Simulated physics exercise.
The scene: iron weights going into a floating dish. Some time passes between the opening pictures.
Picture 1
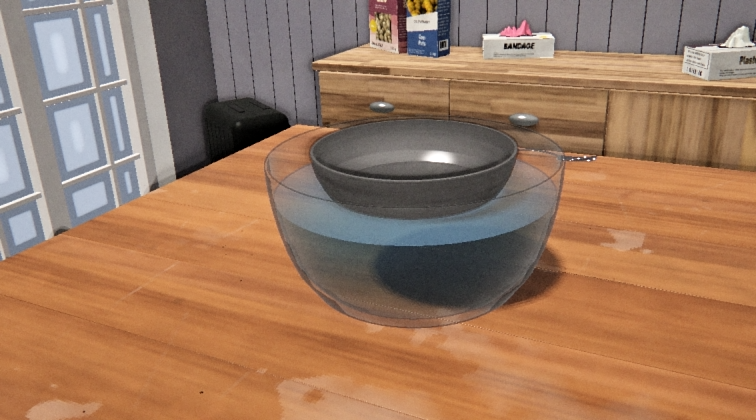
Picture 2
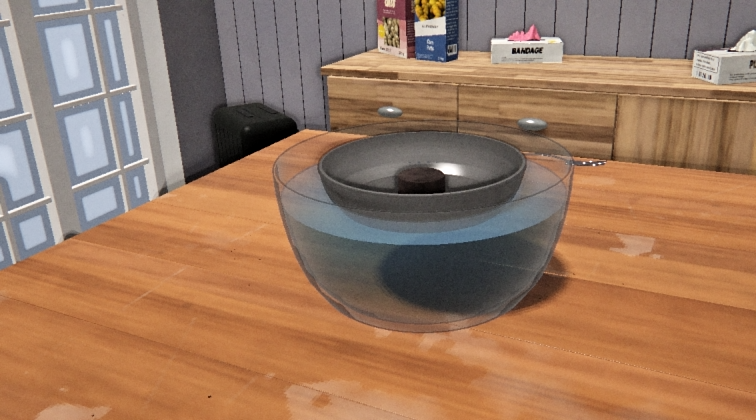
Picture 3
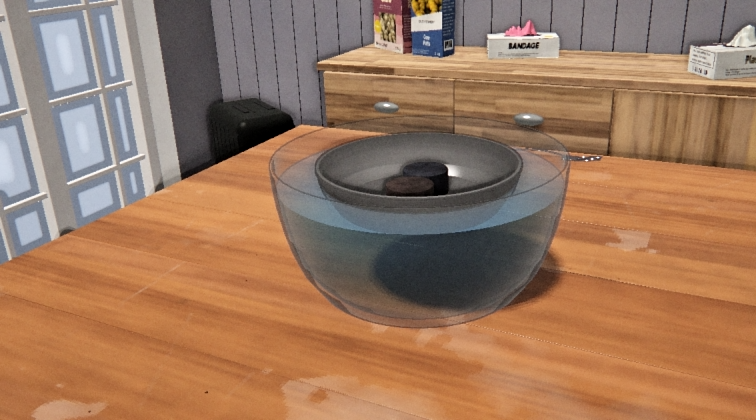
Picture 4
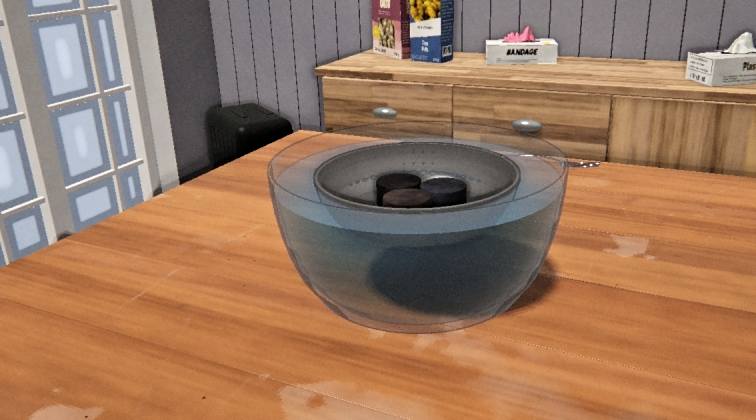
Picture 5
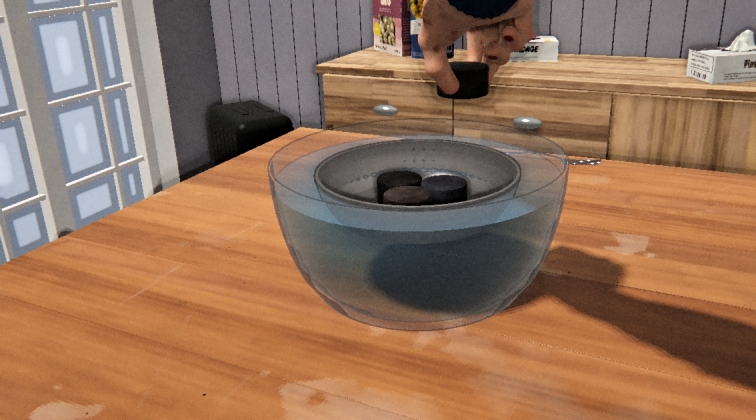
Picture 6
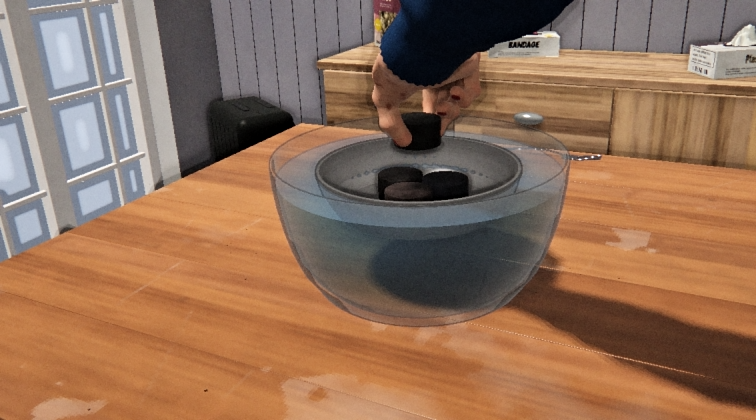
A gray dish floating in a clear bowl of water sank lower as one, then two, then three dark round pieces appeared inside, and a hand moved another in from the right above it.
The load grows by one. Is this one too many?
With one more the dish goes under.
Shortly, the iron weight is in and the dish dips.
Then, water pours in over its edge.
At the finish, the dish lies on the bottom with its load.
